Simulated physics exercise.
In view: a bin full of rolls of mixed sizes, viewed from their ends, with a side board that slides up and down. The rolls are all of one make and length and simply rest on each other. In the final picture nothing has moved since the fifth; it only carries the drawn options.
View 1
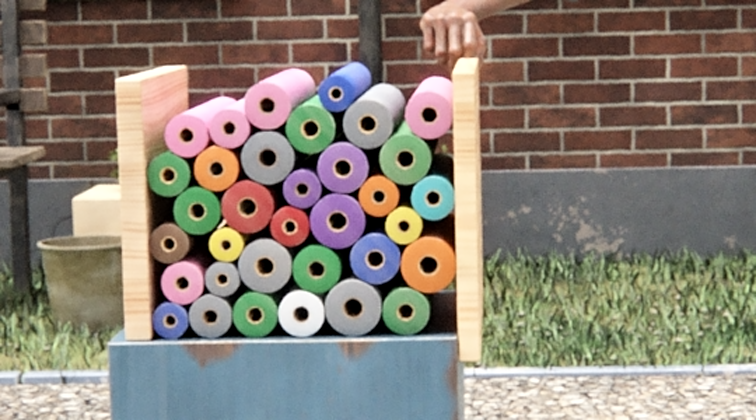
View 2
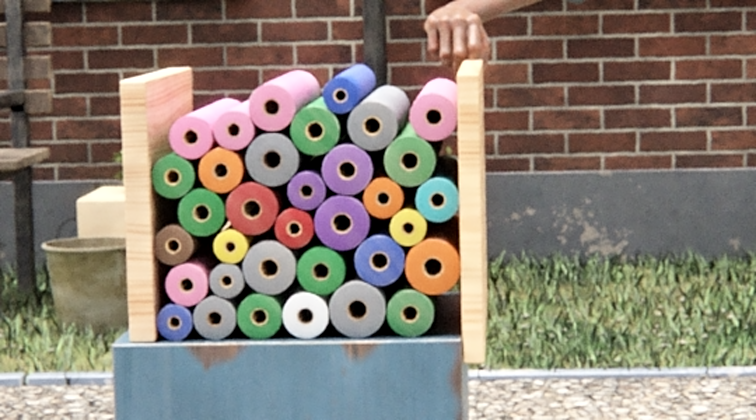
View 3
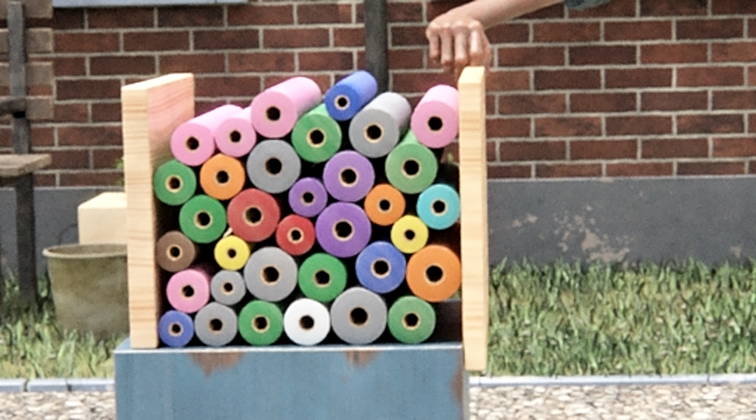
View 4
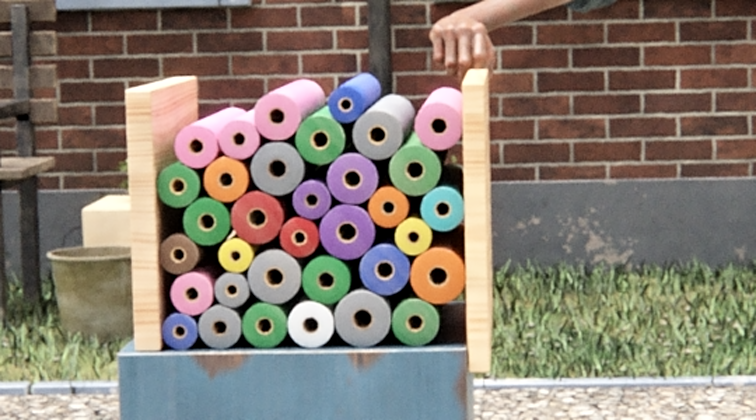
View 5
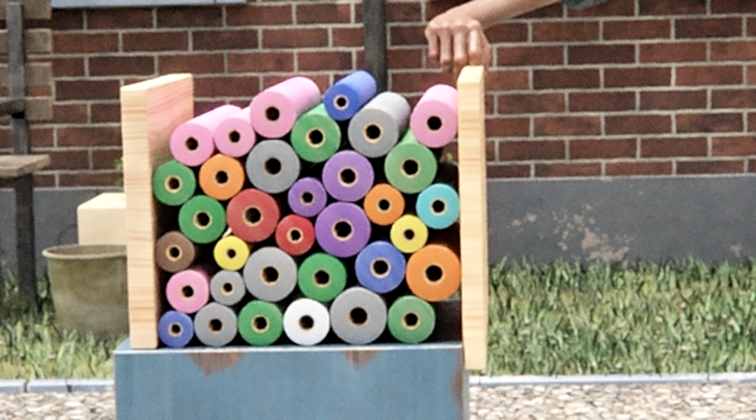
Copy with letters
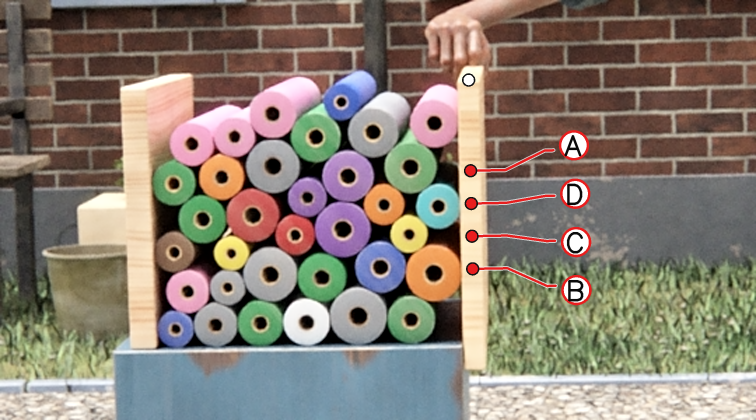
A hand rests atop the right side board while the stacked colored rolls barely move.
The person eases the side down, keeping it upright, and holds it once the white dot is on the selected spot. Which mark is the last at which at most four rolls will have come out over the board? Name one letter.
At most to C.
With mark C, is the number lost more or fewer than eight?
It loses fewer than eight.
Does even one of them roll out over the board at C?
At C: Yes.
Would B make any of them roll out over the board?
At B: Yes.
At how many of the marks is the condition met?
Three of the four.
On the copy, A at (470, 171); B at (472, 269); C at (472, 236); D at (471, 203); the white dot at (468, 80).
On C. First, top of the board (460, 161).
Then, top of the board (461, 235).
Finally, top of the board (461, 235), two out over the board.
By contrast, A none out over the board; B five out over the board; D one out over the board.
